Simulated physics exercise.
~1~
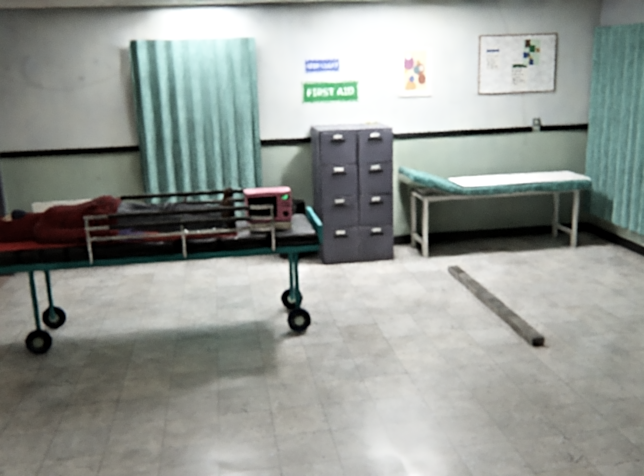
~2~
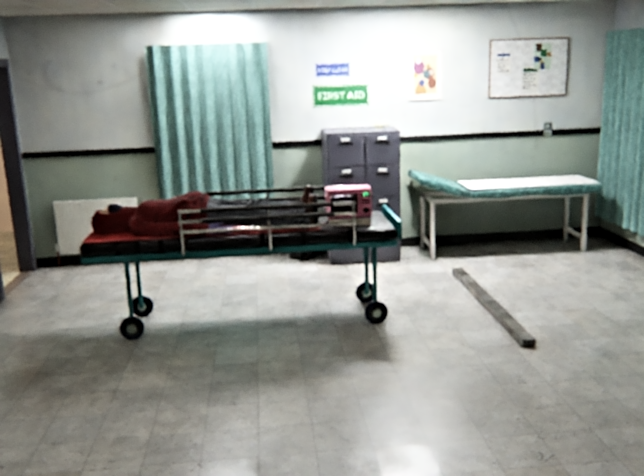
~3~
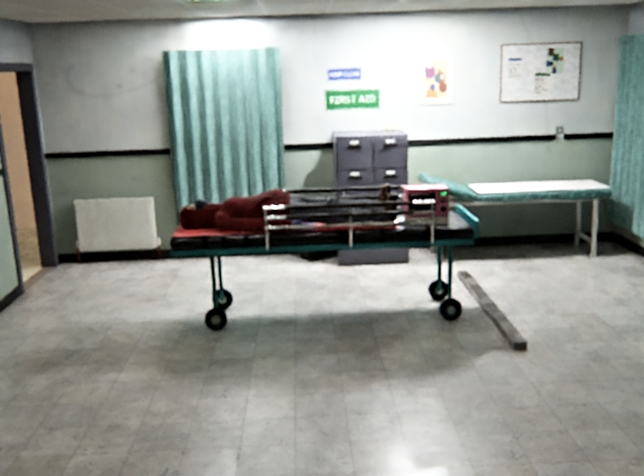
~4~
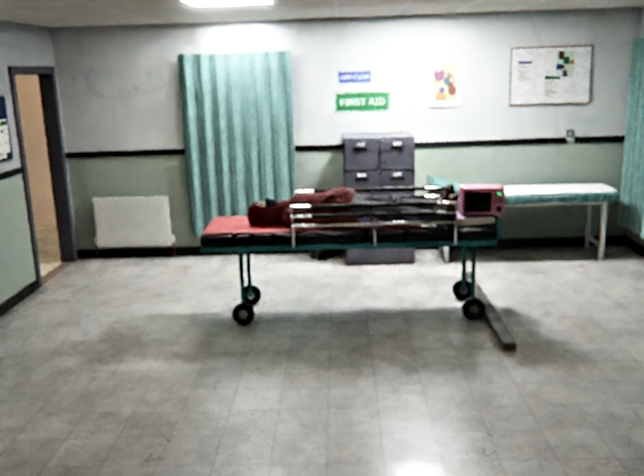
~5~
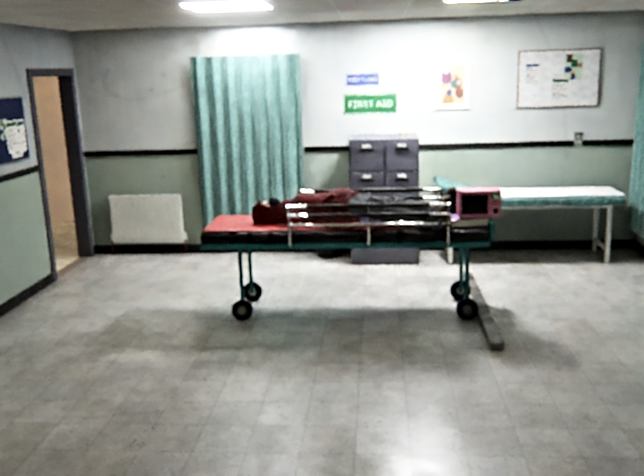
A person in dark red lies along a teal-framed ward trolley with a red mattress and metal side rails, in a first aid room seen from the side. A pink monitor stands upright near the right end, beside a small purple item. Behind are a teal curtain, grey filing cabinet and white-topped couch, with a grey sill on the floor at right. The trolley rolls right as the view drifts slightly, then halts level at the sill. The person slides a little towards the right end and stops short of it, while the monitor stays aboard, upright.
